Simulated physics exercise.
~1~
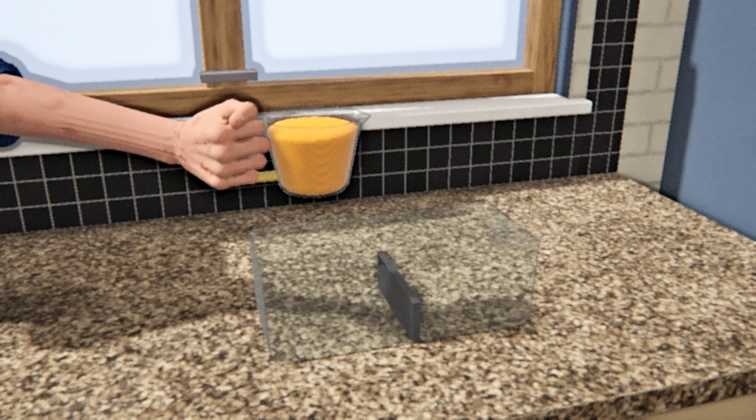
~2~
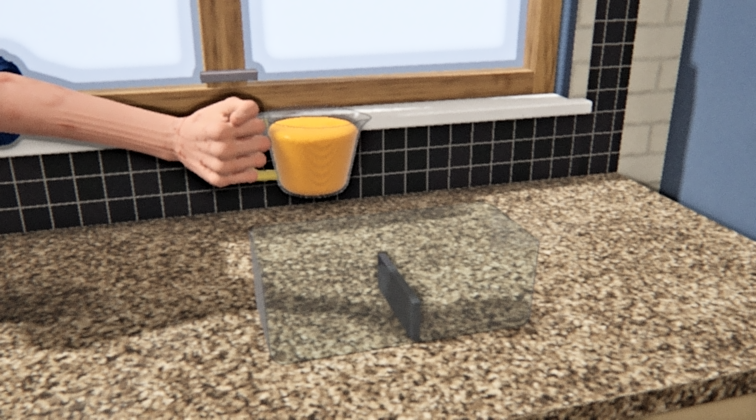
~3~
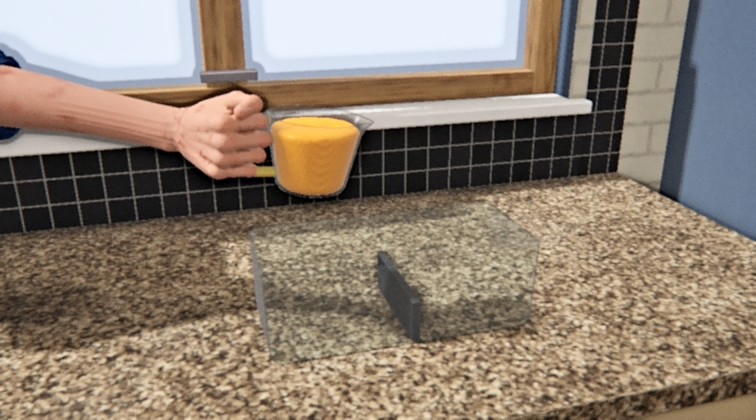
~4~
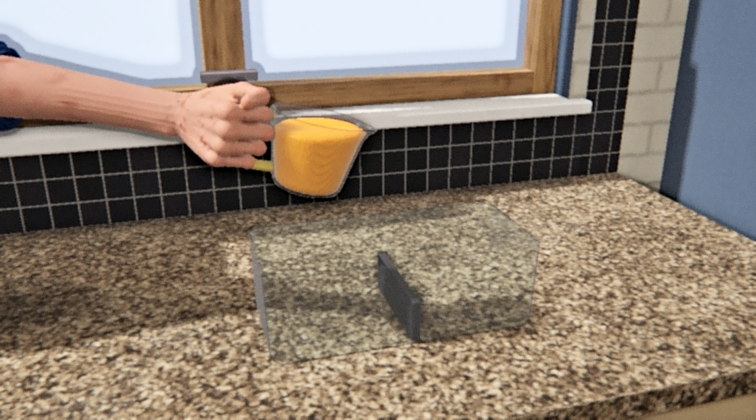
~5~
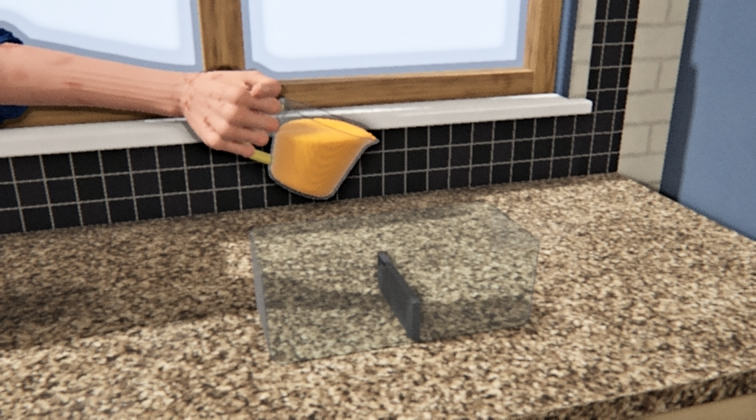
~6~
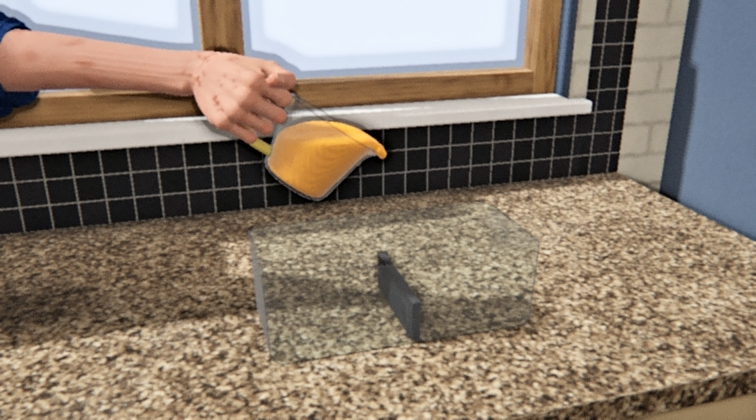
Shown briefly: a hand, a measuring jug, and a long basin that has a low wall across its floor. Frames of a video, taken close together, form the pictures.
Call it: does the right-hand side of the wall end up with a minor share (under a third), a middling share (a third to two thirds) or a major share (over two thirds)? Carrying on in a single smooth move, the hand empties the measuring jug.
The right side gets a middling share.
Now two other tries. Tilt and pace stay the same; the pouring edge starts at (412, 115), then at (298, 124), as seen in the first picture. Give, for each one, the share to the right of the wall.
About 90 and 5 per cent.
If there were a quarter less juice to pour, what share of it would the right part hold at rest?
I'd say roughly 30 percent.
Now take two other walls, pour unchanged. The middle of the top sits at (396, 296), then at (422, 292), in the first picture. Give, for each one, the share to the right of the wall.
The first placement leaves close to 55 per cent, the second close to 25 per cent.
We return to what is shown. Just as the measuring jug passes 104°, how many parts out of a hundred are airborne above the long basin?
It's close to 25 percent.
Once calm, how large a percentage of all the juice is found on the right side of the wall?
Share approx. 45 %.
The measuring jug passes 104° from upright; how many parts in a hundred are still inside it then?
Near 25 per cent.
A moment on, the measuring jug is tipped right over and 24 per cent is still to pour, 10 is left of the wall and 39 right of it.
Next, the measuring jug is tipped right over and 0 per cent is still to pour, 51 is left of the wall and 46 right of it.
Then the measuring jug is tipped right over and 0 per cent is still to pour, 51 is left of the wall and 47 right of it.
Later the measuring jug is tipped right over and 0 per cent is still to pour, 51 is left of the wall and 47 right of it.
At rest 51 per cent lies left of the wall, 47 right of it and 2 outside.
